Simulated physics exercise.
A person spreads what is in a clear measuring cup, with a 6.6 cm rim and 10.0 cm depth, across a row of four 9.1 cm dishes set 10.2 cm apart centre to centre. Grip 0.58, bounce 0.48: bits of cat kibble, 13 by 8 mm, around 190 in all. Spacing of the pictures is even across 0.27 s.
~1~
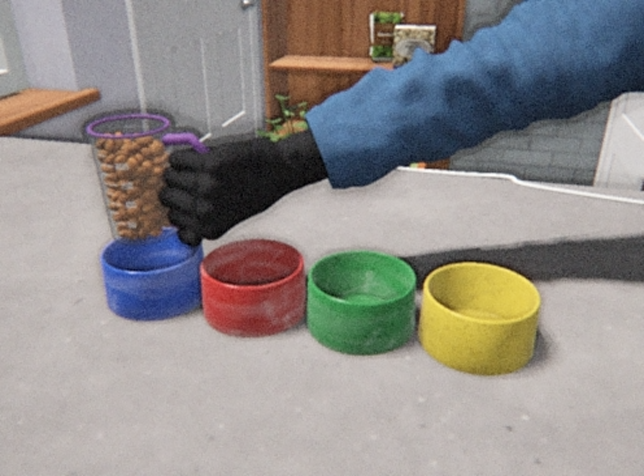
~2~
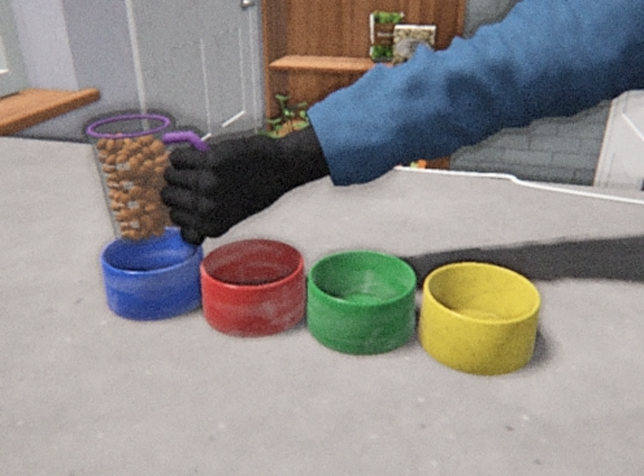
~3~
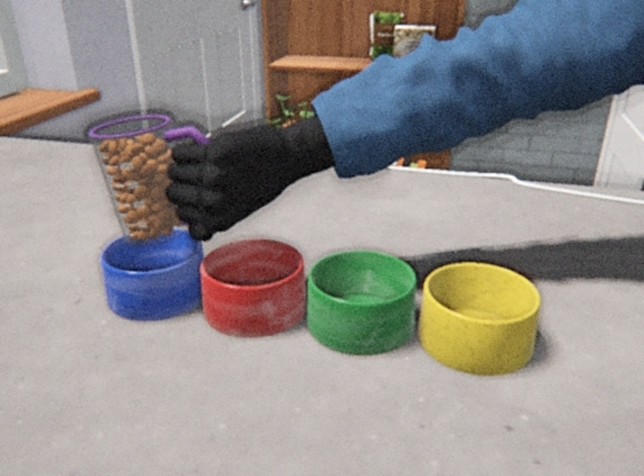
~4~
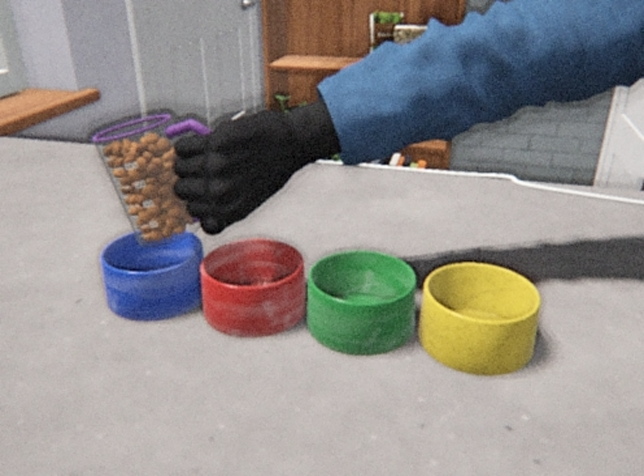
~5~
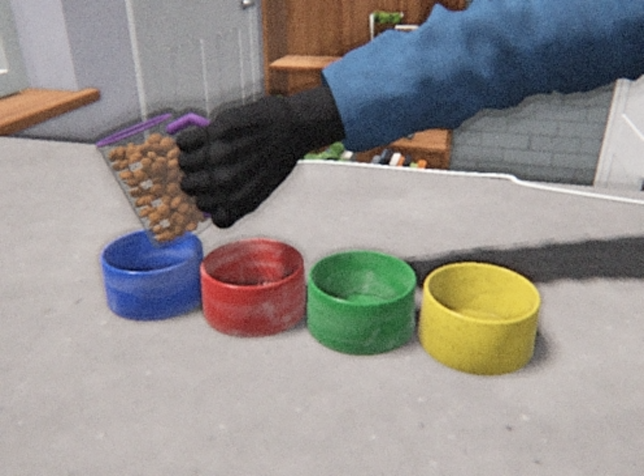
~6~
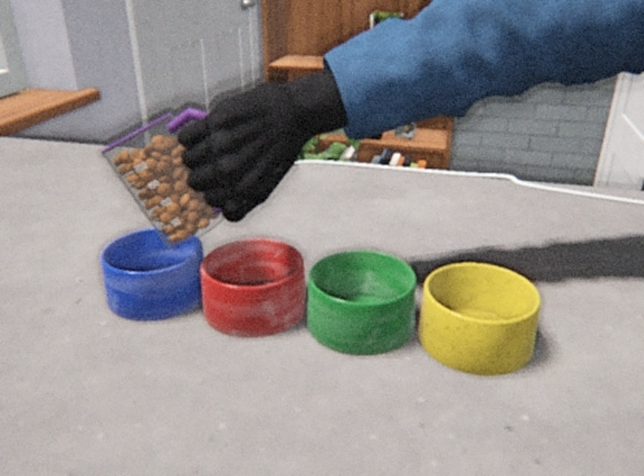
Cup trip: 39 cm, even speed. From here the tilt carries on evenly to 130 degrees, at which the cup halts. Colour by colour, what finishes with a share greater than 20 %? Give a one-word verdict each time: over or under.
Result: Red: I'd say it gets more than a fifth; blue: I'd say it gets a fifth at most; green: I'd say it gets a fifth at most; yellow: I'd say it gets a fifth at most; counter: I'd say it gets a fifth at most.
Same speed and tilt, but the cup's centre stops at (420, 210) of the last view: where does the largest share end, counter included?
Result: Largest portion at red.
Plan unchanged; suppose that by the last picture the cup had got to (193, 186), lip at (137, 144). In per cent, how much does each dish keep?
Red 0, blue 0, green 20, yellow 80.
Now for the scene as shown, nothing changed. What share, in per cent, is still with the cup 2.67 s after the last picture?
Roughly 0 in a hundred.
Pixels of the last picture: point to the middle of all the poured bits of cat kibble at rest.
Somewhere near (256, 288) in the last picture.
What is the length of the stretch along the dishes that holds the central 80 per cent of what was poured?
That stretch measures near 6 centimetres.
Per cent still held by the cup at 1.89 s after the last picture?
I'd estimate some 0 per cent of the load.
Then, 1.13 s after the last picture, tilt 130 degrees; cup holds 0 %, red 95 %, blue 5 %.
Then, 1.89 s after the last picture, tilt 130 degrees; cup holds 0 %, red 90 %, blue 5 %.
Then, 2.67 s after the last picture, tilt 130 degrees; cup holds 0 %, red 90 %, blue 5 %.
In the end, red 90 %, blue 5 %, green 0 %, yellow 0 %, counter 5 %.
